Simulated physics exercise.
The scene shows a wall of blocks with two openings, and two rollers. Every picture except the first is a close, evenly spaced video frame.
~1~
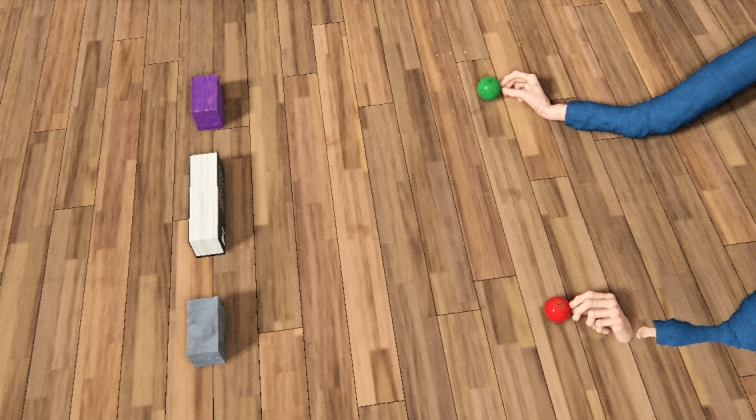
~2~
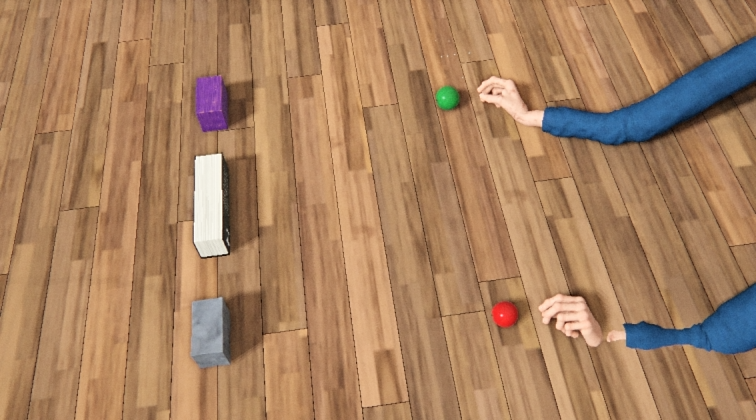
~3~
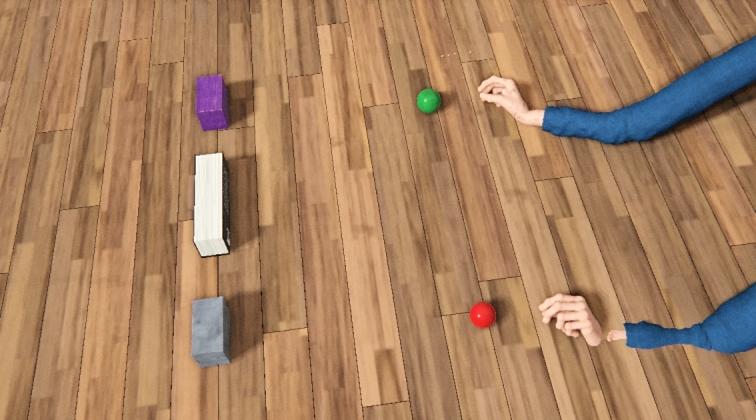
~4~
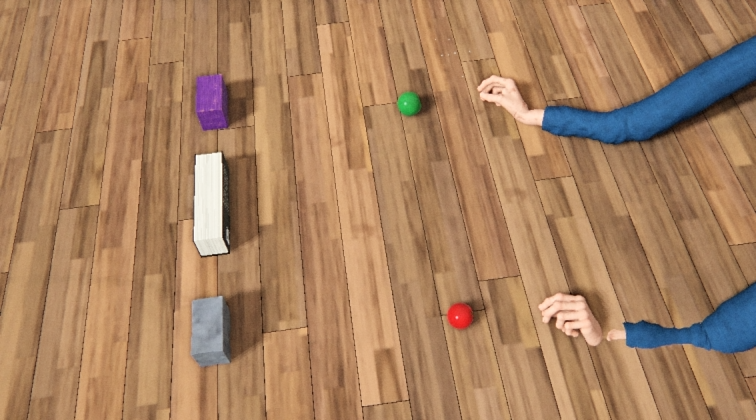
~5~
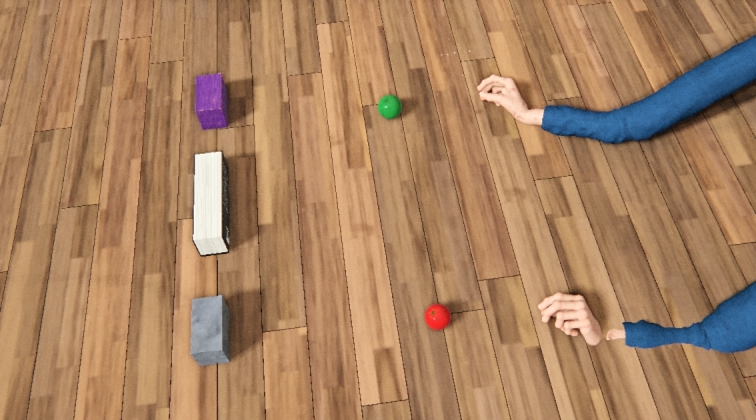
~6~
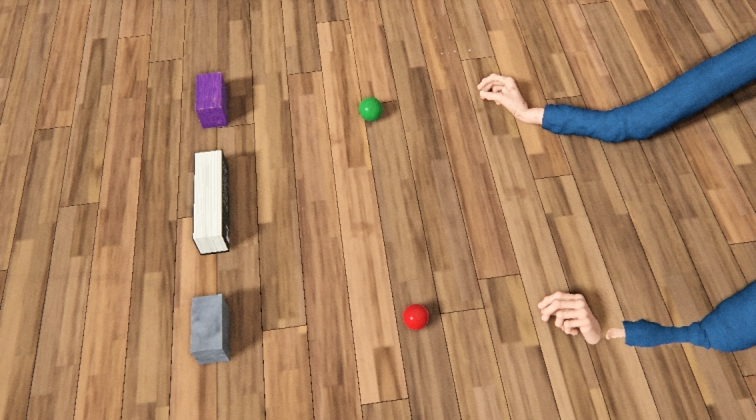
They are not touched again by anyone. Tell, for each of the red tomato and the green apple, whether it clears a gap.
Clears a gap - red tomato: No, green apple: Yes.
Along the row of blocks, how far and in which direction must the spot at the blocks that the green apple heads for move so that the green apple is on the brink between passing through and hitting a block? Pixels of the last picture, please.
Up, by 12 pixels.
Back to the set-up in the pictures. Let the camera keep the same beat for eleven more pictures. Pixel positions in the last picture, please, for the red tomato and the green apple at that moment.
Expect the red tomato at about (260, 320), with the green apple at about (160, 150).
Then, 0.30 s on from there, red tomato heading on near (254, 327); green apple heading on near (226, 136).
Then, 0.80 s on from there, red tomato coming back near (286, 308); green apple heading on.
Then, 1.24 s on from there, red tomato coming back near (313, 296); green apple heading on.
In the end, the red tomato bounces off; the green apple rolls through.
